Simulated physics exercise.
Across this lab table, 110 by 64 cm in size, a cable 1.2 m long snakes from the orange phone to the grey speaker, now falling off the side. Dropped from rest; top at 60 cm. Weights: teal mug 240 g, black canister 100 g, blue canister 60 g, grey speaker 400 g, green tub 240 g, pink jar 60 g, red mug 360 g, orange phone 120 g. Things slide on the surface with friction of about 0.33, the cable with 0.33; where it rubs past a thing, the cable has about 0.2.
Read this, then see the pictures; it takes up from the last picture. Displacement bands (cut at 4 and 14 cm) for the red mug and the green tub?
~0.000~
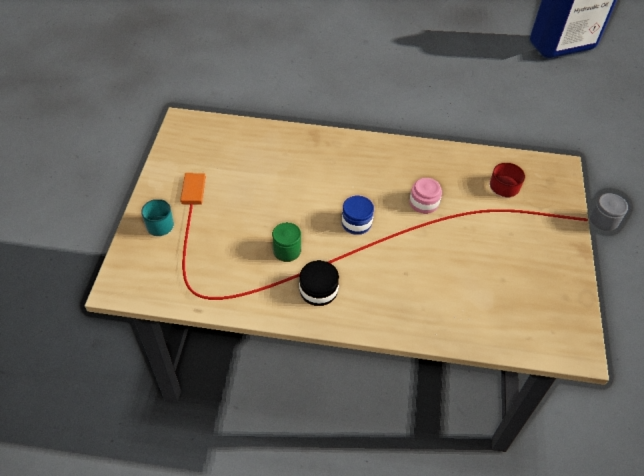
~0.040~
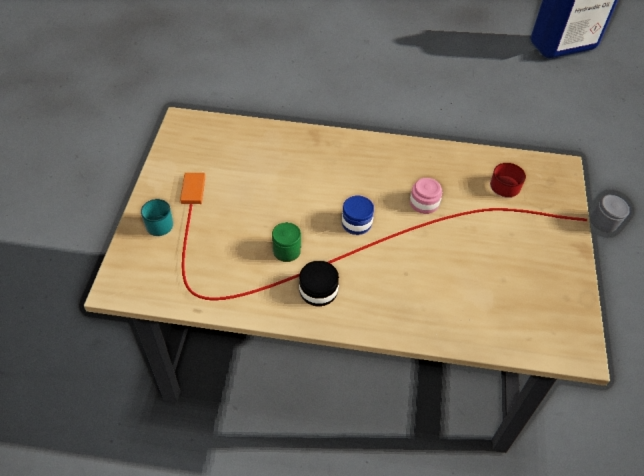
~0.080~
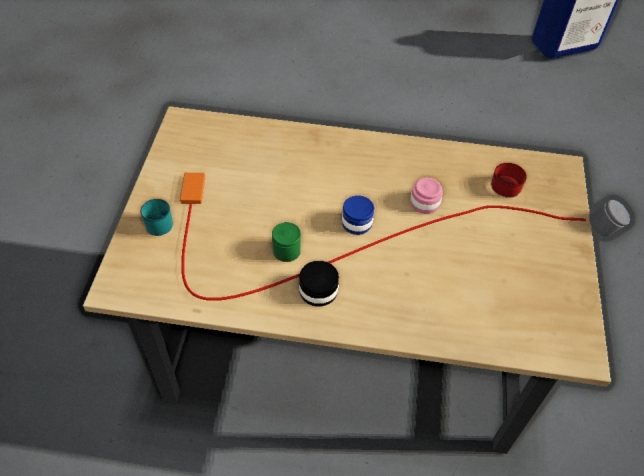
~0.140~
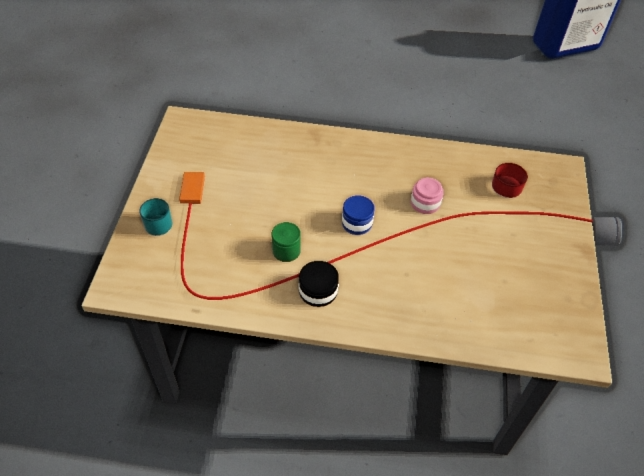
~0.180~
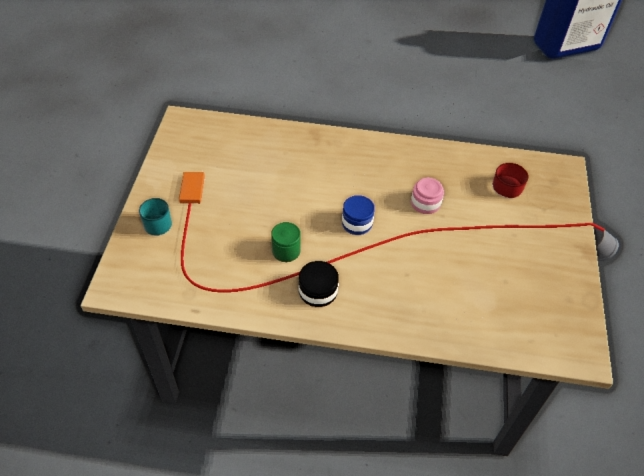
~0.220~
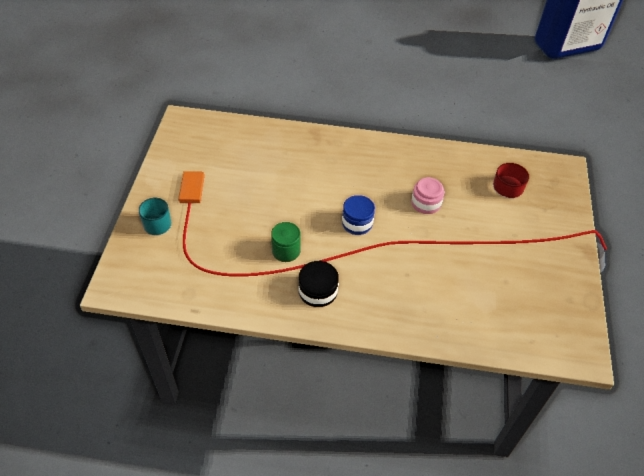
As I see it, the red mug probably ends up right by its start; the green tub probably ends up somewhere in between.
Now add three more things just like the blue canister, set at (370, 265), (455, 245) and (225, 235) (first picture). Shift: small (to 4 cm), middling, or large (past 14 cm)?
First: A slight shift; second: A moderate shift; third: A big shift.
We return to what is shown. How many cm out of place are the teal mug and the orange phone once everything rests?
The teal mug ends up 0 cm from where it began, and the orange phone 60 cm.
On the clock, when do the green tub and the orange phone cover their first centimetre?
Times: Green tub = 0.34 s, orange phone = 0.32 s.
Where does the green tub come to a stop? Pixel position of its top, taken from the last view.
(312, 202).
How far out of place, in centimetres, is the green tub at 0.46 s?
Shift of the green tub - 8 cm.
After 0.5 s, the cable's tail end at (289, 244); green tub 8 cm off its start, orange phone 24 cm off its start, grey speaker over the edge.
After 0.7 s, the cable's tail end at (408, 293); green tub 10 cm off its start, orange phone 53 cm off its start, grey speaker over the edge.
After 1.0 s, the cable's tail end at (433, 300); green tub 10 cm off its start at (312, 202), orange phone 58 cm off its start at (413, 288), grey speaker over the edge.
After 1.2 s, the cable's tail end at (433, 300); green tub 10 cm off its start, orange phone 58 cm off its start, grey speaker over the edge.
After 2.4 s, the cable's tail end at (433, 300); green tub 10 cm off its start at (312, 202), red mug 0 cm off its start at (513, 174), orange phone 58 cm off its start at (413, 288), grey speaker over the edge.
